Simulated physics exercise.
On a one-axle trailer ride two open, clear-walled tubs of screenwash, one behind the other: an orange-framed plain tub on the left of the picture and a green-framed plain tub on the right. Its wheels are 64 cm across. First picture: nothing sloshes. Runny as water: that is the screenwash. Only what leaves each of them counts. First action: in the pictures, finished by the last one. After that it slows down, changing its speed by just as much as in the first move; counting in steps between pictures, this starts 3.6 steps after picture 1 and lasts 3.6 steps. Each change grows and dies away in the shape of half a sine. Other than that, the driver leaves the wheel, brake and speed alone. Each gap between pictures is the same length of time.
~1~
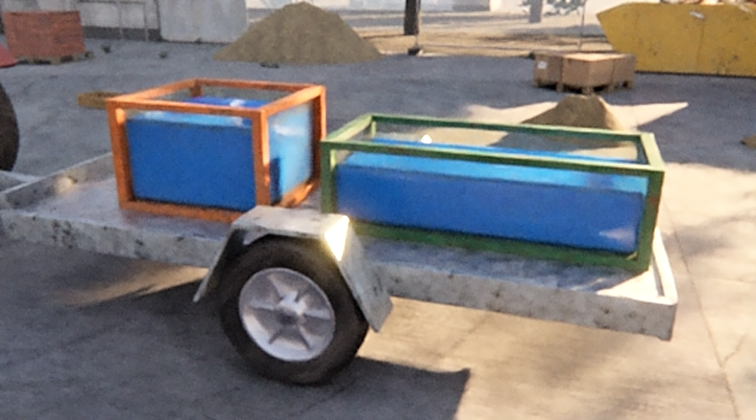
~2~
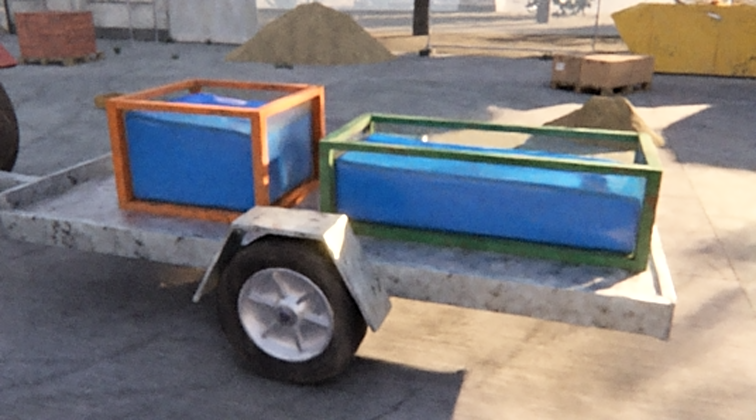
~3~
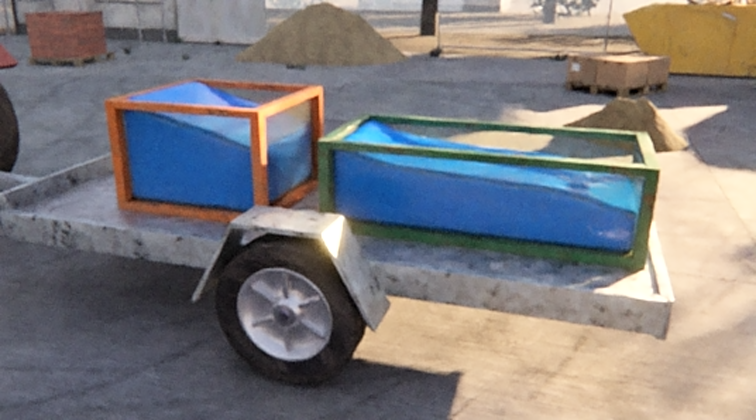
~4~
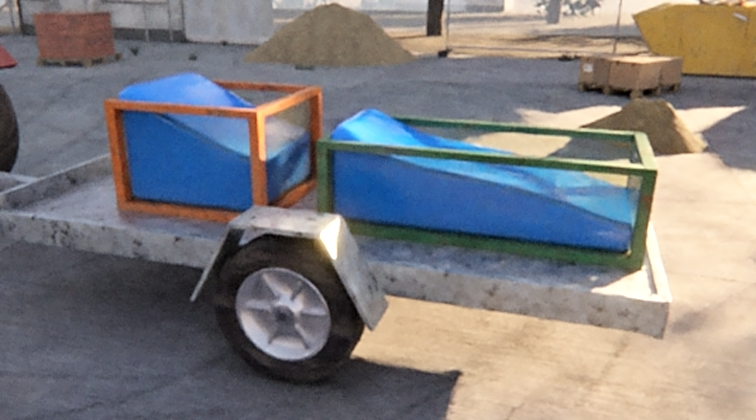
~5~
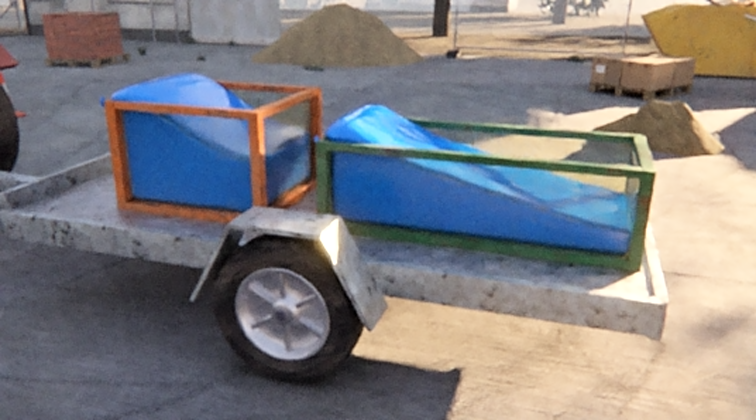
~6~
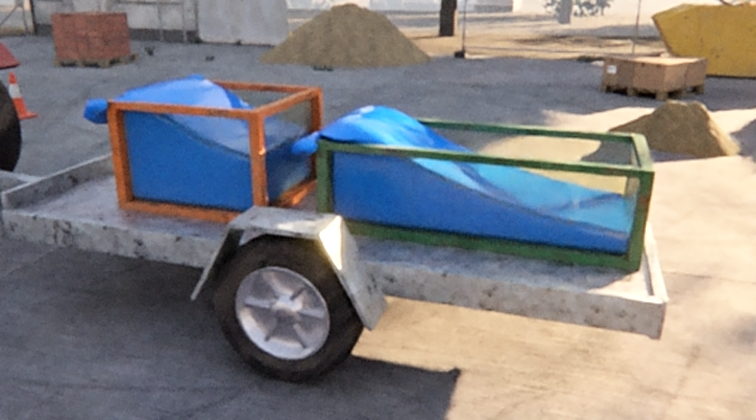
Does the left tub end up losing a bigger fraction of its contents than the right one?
No, the right one does.
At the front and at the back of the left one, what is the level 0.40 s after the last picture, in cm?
I'd say some 38 centimetres in front and some 42 centimetres behind.
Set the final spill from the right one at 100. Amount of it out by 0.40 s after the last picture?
Close to 40 in a hundred.
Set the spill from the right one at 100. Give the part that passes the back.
I'd estimate some 20 percent of what spills.
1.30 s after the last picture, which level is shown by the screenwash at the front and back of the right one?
Reading: About 14 cm in front, about 36 cm behind.
Then, 0.40 s after the last picture, the left one has lost 4 per cent, over the front (front 37 cm, back 42 cm); the right one has lost 8 per cent, over the front, a little elsewhere (front 47 cm, back 5 cm).
Then, 0.80 s after the last picture, the left one has lost 4 per cent, over the front (front 37 cm, back 42 cm); the right one has lost 13 per cent, over the front, a little elsewhere (front 27 cm, back 28 cm).
Then, 1.30 s after the last picture, the left one has lost 4 per cent, over the front (front 43 cm, back 37 cm); the right one has lost 17 per cent, mostly over the front, some over the back (front 15 cm, back 37 cm).
Then, 3.24 s after the last picture, the left one has lost 4 per cent, over the front; the right one has lost 19 per cent, mostly over the front, some over the back.
